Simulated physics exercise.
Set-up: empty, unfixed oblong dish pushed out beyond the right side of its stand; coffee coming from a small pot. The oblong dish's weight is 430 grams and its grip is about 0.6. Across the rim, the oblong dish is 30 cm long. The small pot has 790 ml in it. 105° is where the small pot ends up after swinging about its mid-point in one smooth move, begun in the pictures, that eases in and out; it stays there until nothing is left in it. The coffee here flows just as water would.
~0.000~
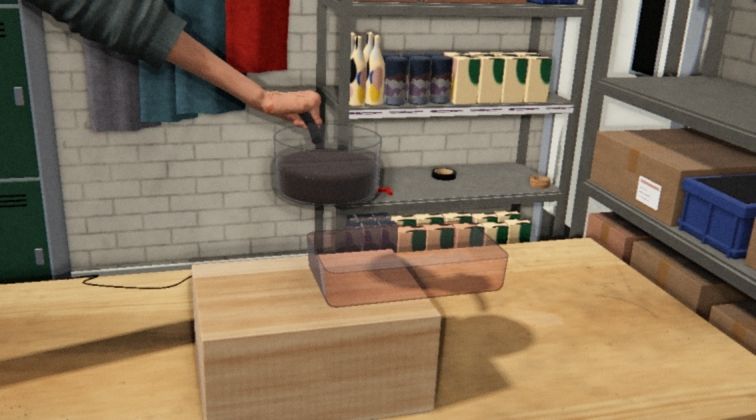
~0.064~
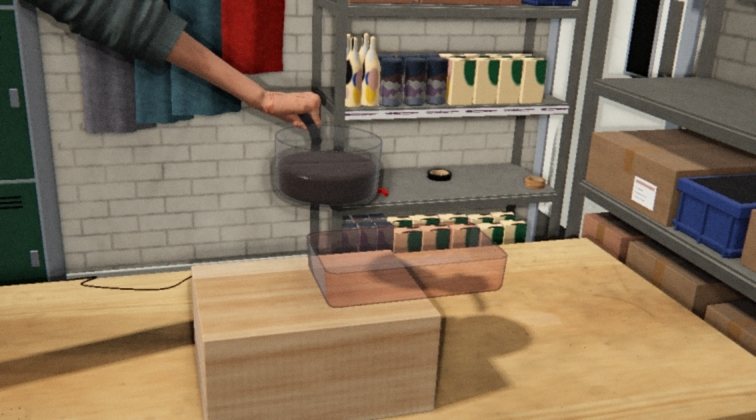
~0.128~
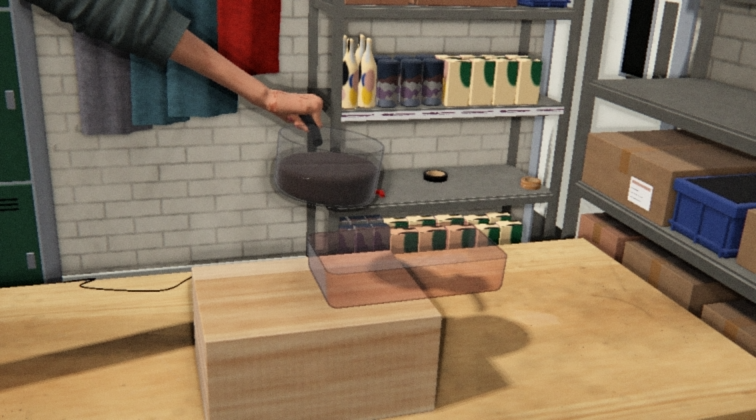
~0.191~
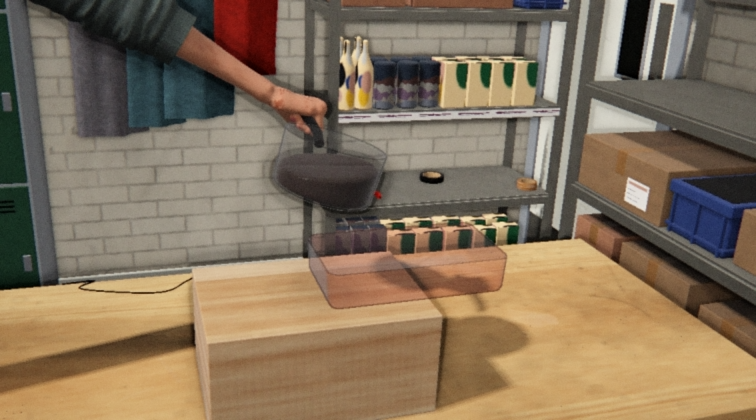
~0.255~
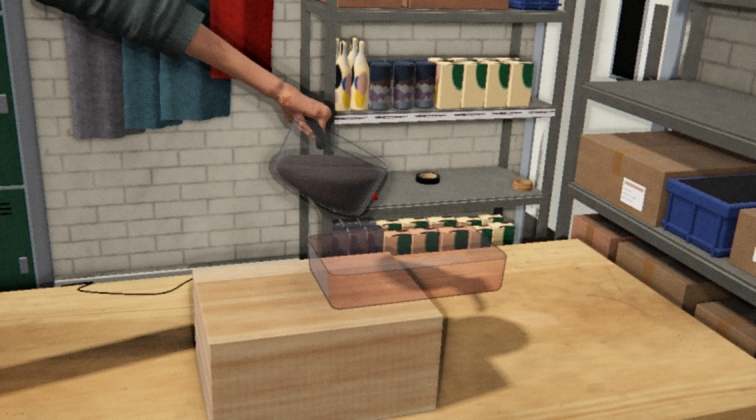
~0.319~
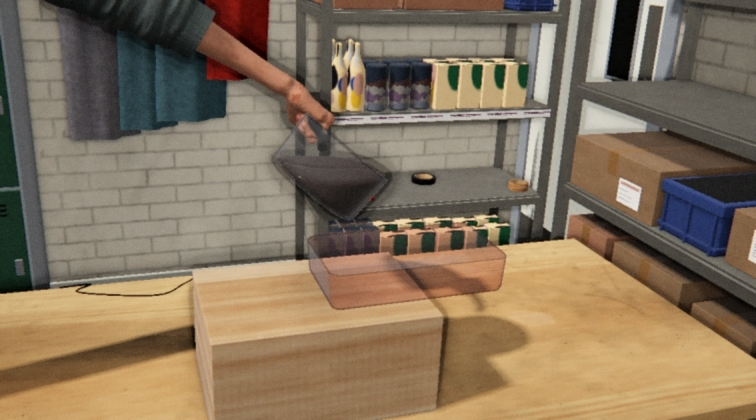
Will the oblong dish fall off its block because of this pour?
No.
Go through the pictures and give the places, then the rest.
Tilt 0°; pouring edge (379, 136); surface from (277, 164) to (375, 160); the oblong dish's rim runs from (316, 253) to (490, 239); the block's edge is at (438, 316), in the first frame.
Tilt 2°; pouring edge (379, 139); surface from (277, 165) to (375, 161), in the second frame.
Tilt 7°; pouring edge (381, 145); surface from (278, 166) to (375, 163), in the third frame.
Tilt 16°; pouring edge (383, 154); surface from (278, 166) to (376, 165), in the fourth frame.
Tilt 27°; pouring edge (384, 165); surface from (277, 164) to (378, 168), in the fifth frame.
Tilt 40°; pouring edge (382, 178); surface from (279, 160) to (376, 169); 1 per cent is over the edge, in the sixth frame.
After 0.60 s the tilt is 95° and 33 per cent is still to pour; the oblong dish lies level with 29 per cent in it.
After 0.80 s the tilt is 105° and 9 per cent is still to pour; the oblong dish lies level with 70 per cent in it.
After 1.02 s the tilt is 105° and 1 per cent is still to pour; the oblong dish lies level with 90 per cent in it.
After 1.25 s the tilt is 105° and 0 per cent is still to pour; the oblong dish lies level with 93 per cent in it.
In the end the oblong dish lies level with 93 per cent in it.
